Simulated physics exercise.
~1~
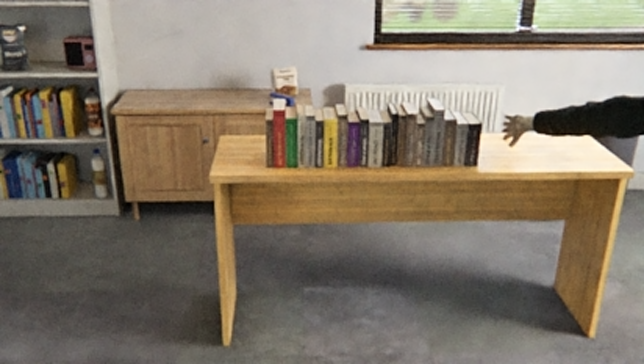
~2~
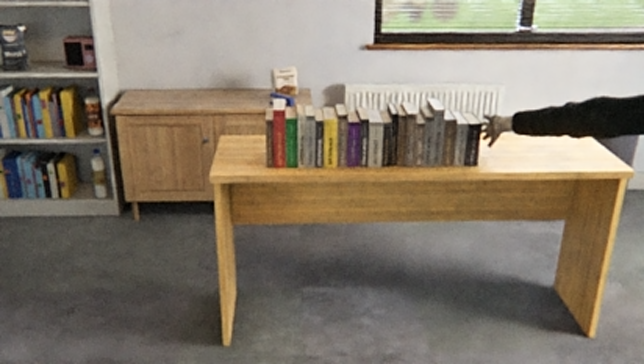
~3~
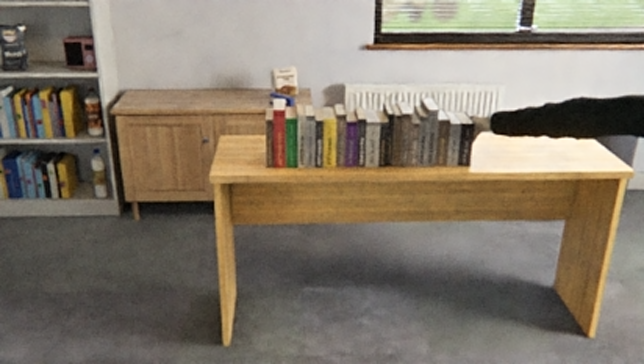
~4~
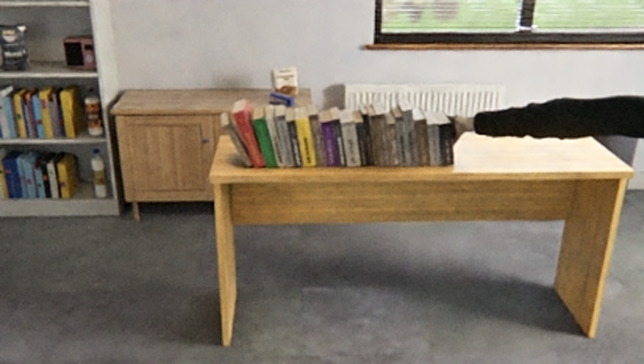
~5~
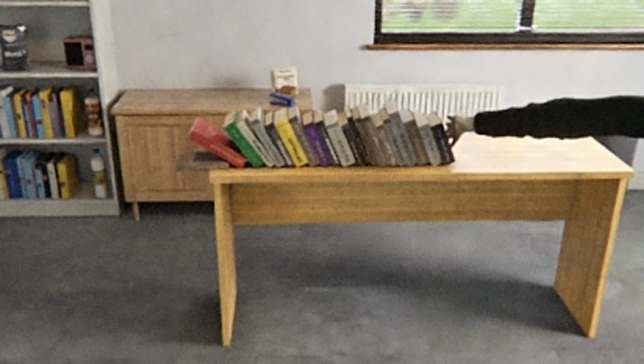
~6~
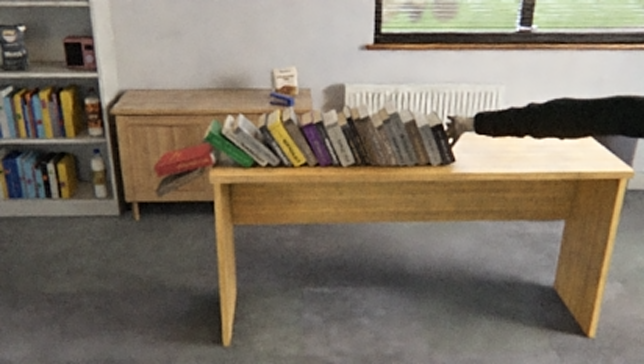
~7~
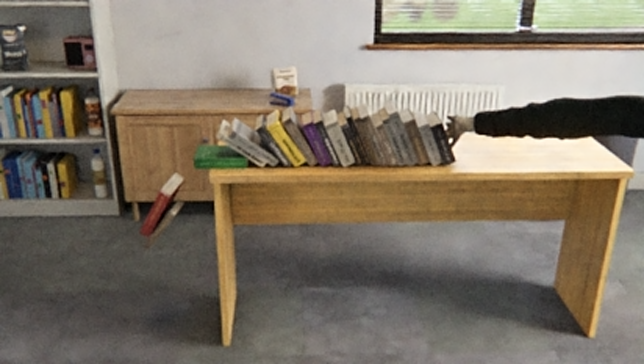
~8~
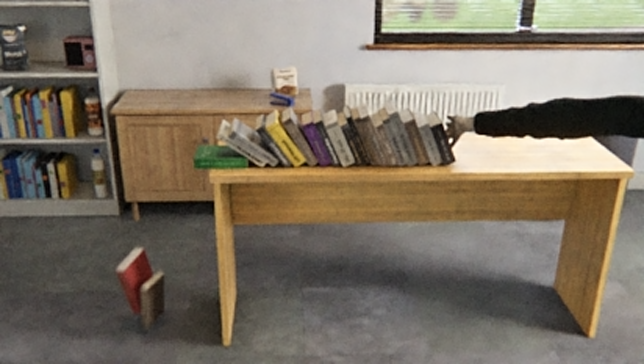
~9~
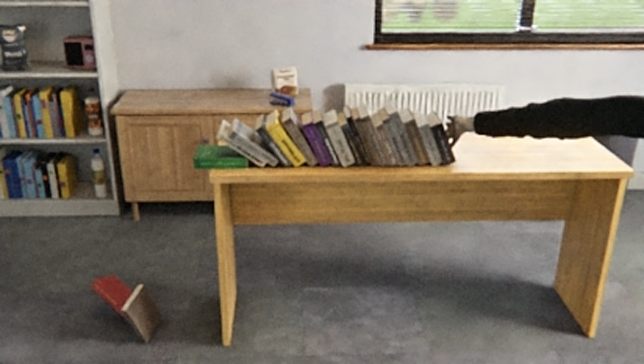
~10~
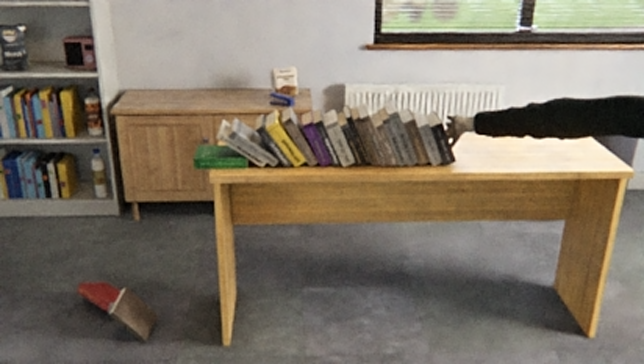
To begin with, a row of upright books stands unsupported on a wooden table, while a hand reaches in from the right. The hand presses against the right end of the row and pushes it left, so the books lean over toward the table's left edge. The brown book at the far end and the red one beside it tip over the edge and tumble to the floor. The green book drops flat, jutting past the edge but staying on the table. The others rest slanted behind it, the hand still against them, as the fallen pair lies on the floor.
